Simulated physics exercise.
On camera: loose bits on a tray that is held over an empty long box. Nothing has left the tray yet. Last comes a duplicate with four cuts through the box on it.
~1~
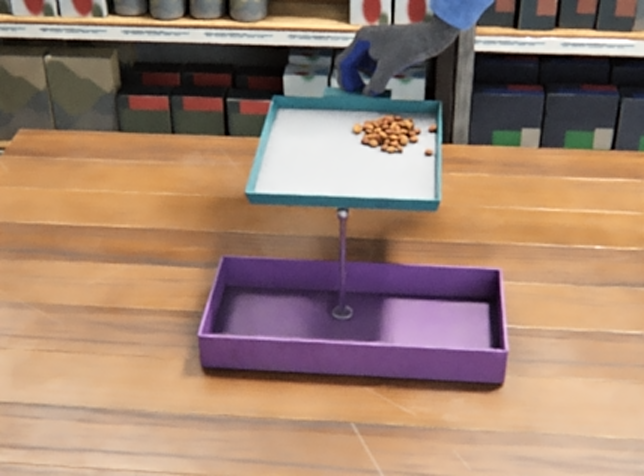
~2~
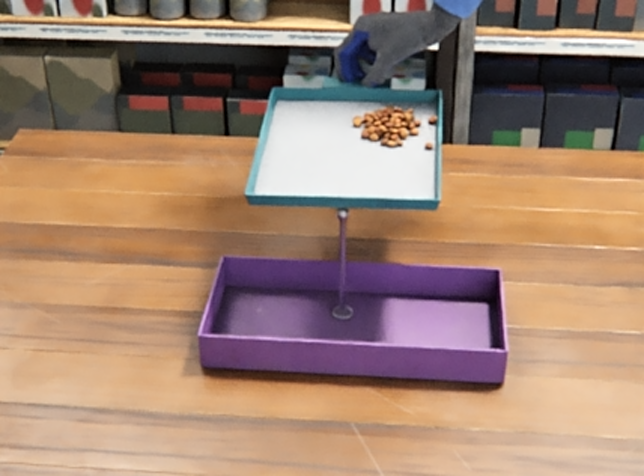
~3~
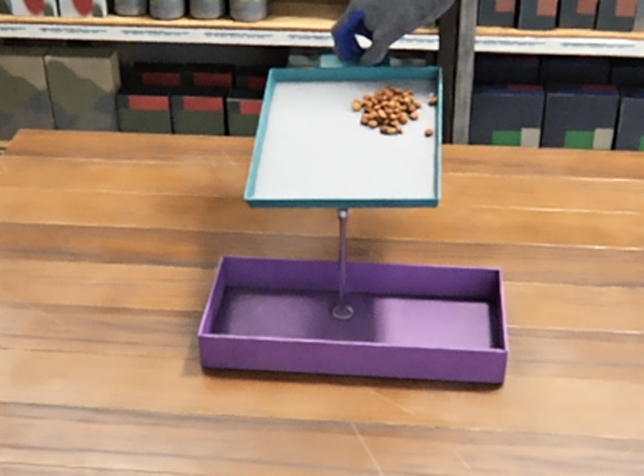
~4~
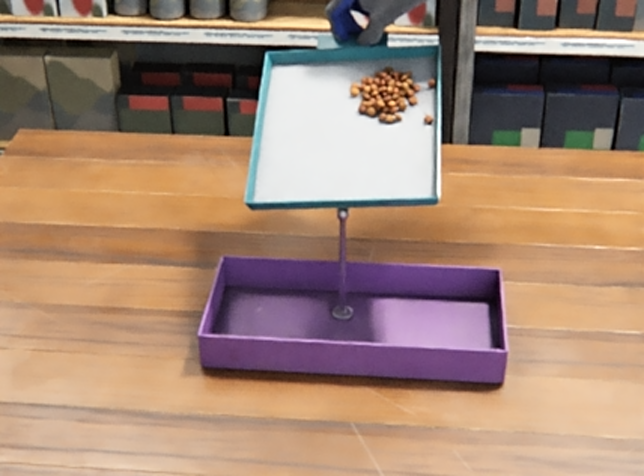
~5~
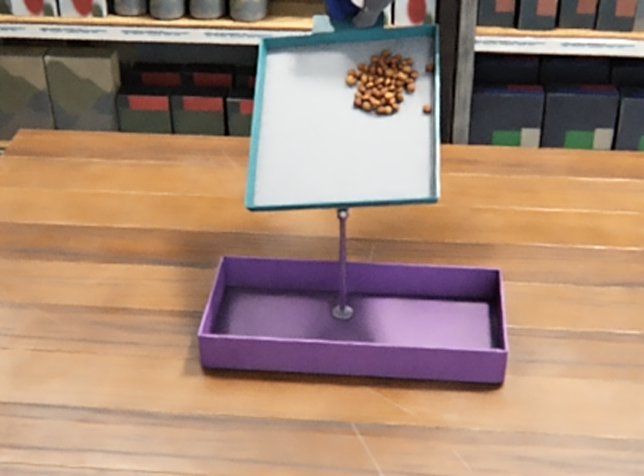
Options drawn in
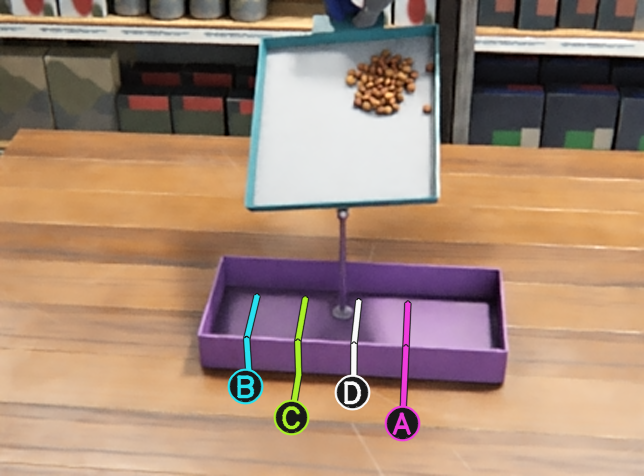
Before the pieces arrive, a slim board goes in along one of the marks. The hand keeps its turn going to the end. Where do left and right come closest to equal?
Line C.
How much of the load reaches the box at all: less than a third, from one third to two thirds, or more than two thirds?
More than two thirds.
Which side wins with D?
More lands on the left.
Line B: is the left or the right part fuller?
Right.
On the marked copy, line A crosses the front rim at (405, 346); line B crosses the front rim at (246, 337); line C crosses the front rim at (297, 340); line D crosses the front rim at (354, 343).
Choosing A, of what is caught, every piece on the left of the divider, not one piece on the right.
Choosing B, of what is caught, about a tenth on the left of the divider, the larger part on the right.
Choosing C, of what is caught, roughly half on the left of the divider, roughly half on the right.
Choosing D, of what is caught, the larger part on the left of the divider, about a tenth on the right.
